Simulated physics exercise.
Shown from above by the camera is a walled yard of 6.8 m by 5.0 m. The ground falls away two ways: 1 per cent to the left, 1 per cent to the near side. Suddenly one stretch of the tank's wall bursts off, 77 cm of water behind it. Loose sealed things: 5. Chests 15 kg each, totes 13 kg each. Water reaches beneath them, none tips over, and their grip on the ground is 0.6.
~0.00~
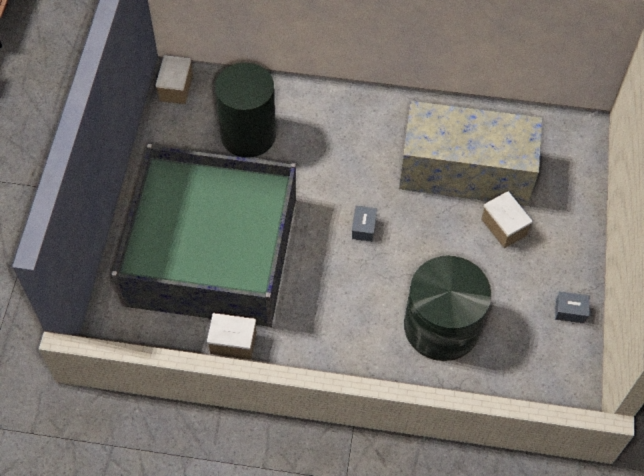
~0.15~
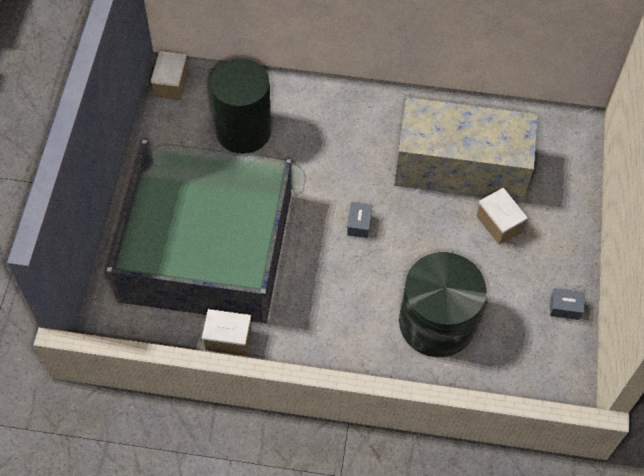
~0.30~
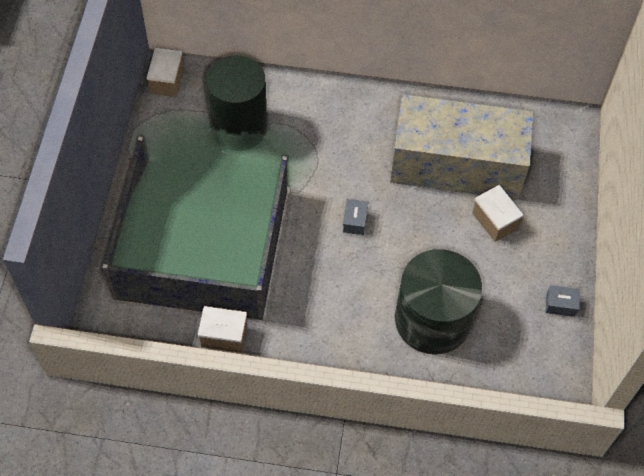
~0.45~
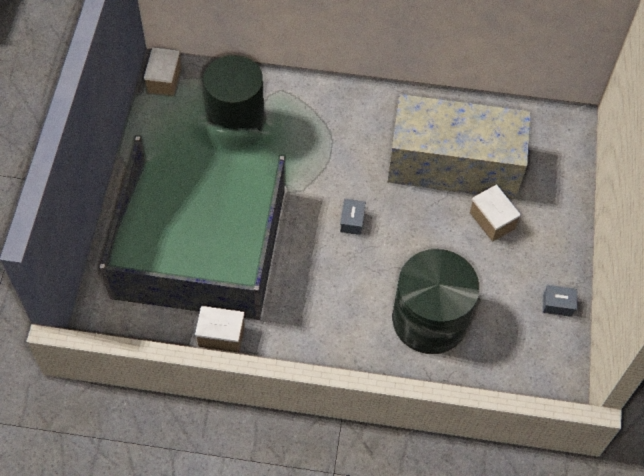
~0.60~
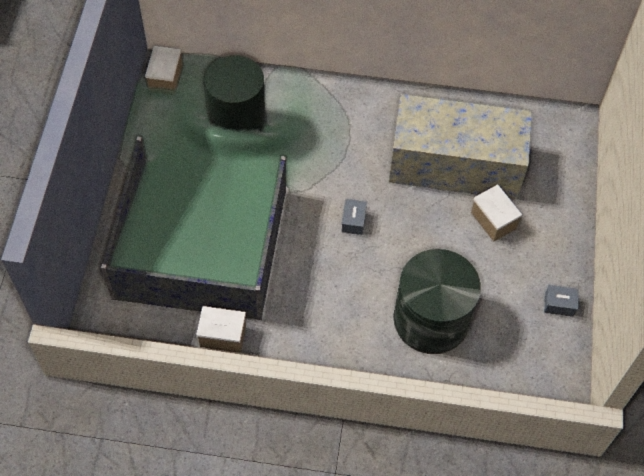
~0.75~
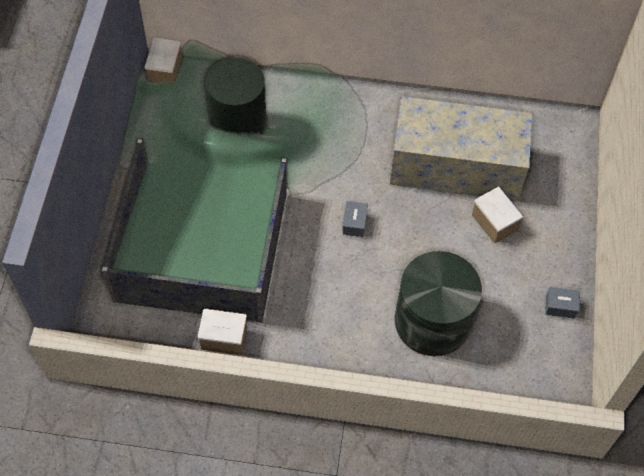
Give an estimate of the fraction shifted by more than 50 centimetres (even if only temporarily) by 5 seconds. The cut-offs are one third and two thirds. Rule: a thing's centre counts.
Answer: The medium band.
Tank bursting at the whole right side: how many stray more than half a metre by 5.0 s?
Then it comes to 4.
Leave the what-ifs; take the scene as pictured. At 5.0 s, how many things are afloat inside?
Answer: 1.
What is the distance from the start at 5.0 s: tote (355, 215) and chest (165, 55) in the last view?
First: 140 cm. Second: 400 cm.
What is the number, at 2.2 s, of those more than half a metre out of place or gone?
1.
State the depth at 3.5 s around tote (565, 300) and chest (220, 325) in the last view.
First roughly 2 cm, second roughly 0 cm.
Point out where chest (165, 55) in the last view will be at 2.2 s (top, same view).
About pixel (295, 80).
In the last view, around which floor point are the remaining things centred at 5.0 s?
That lands at roughly (379, 298).
After 1.1 s 0 of 5 are over 50 cm from their spots; 1 afloat.
After 2.2 s 1 of 5 are over 50 cm from their spots; 1 afloat.
After 3.5 s 1 of 5 are over 50 cm from their spots; 1 afloat.
After 5.0 s 3 of 5 are over 50 cm from their spots, and 3 have been at some point; 1 afloat.
